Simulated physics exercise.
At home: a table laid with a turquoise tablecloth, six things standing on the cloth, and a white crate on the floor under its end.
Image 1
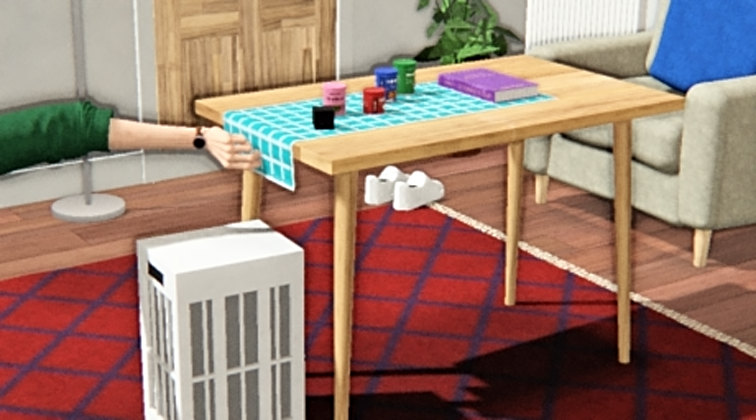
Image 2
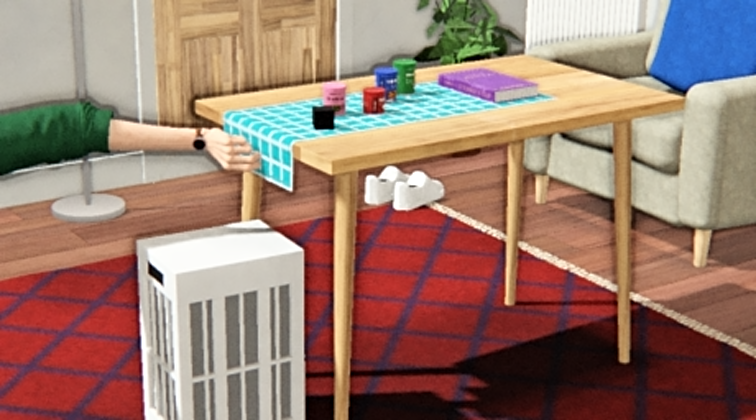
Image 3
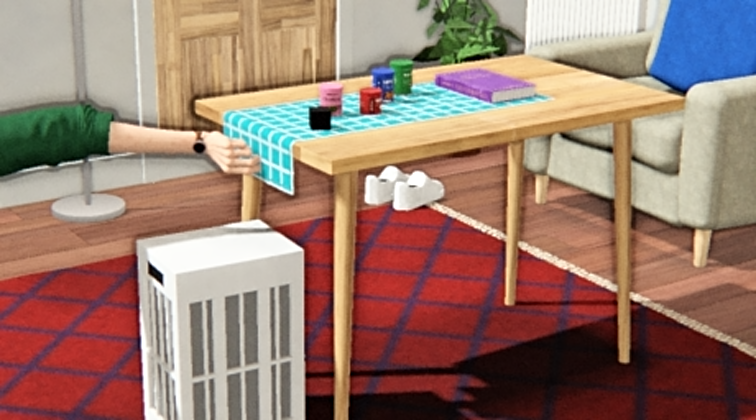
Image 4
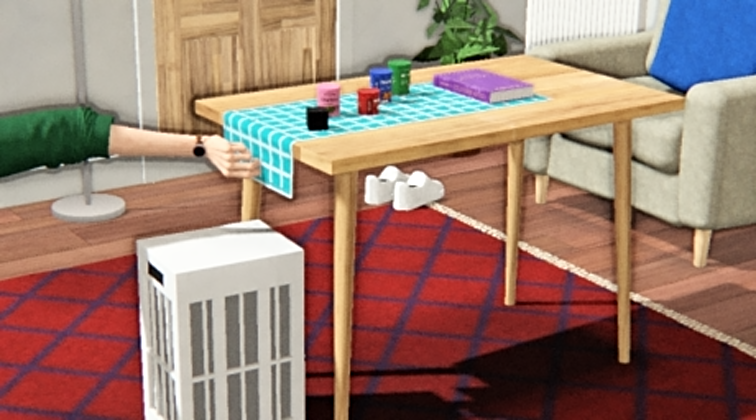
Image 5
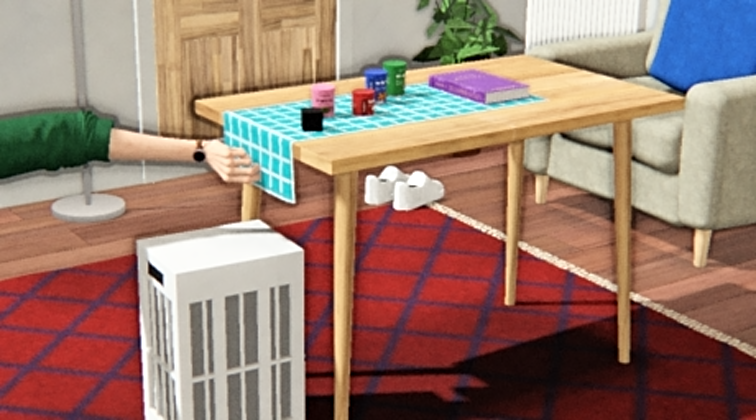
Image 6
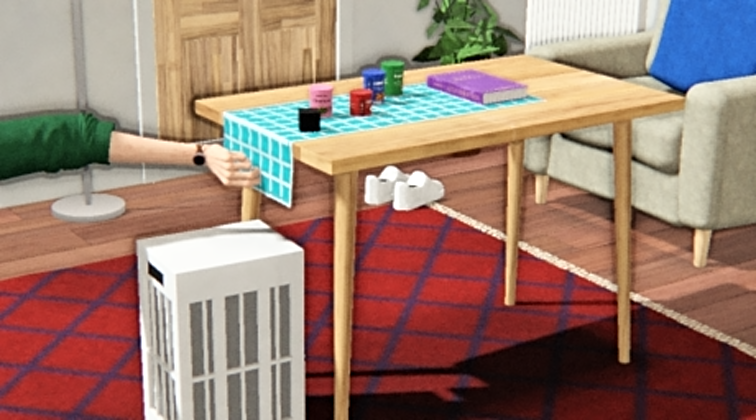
A hand reaching in from the left slowly pulled the turquoise cloth a little way over the table's near end, and the colourful pots, black cube and purple book on it shifted slightly left with it.
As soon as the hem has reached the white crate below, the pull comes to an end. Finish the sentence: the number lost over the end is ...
The number lost over the end is one.
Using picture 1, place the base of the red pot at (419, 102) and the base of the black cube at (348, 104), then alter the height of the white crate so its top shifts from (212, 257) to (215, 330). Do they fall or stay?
Red pot: Still up. Black cube: Off.
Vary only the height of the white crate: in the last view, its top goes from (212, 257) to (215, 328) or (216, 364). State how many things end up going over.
In that event, 3 and 4.
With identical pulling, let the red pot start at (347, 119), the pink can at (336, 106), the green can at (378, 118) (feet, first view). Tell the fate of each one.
You'd see the red pot hang on, the pink can hang on and the green can hang on.
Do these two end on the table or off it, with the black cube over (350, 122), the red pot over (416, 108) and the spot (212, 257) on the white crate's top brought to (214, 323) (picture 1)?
The black cube is lost, the red pot stays put.
Early on, hem near (257, 211); all still up.
Midway, hem on the crate; black cube gone.
Finally, hem on the crate; black cube gone. The answer is one.
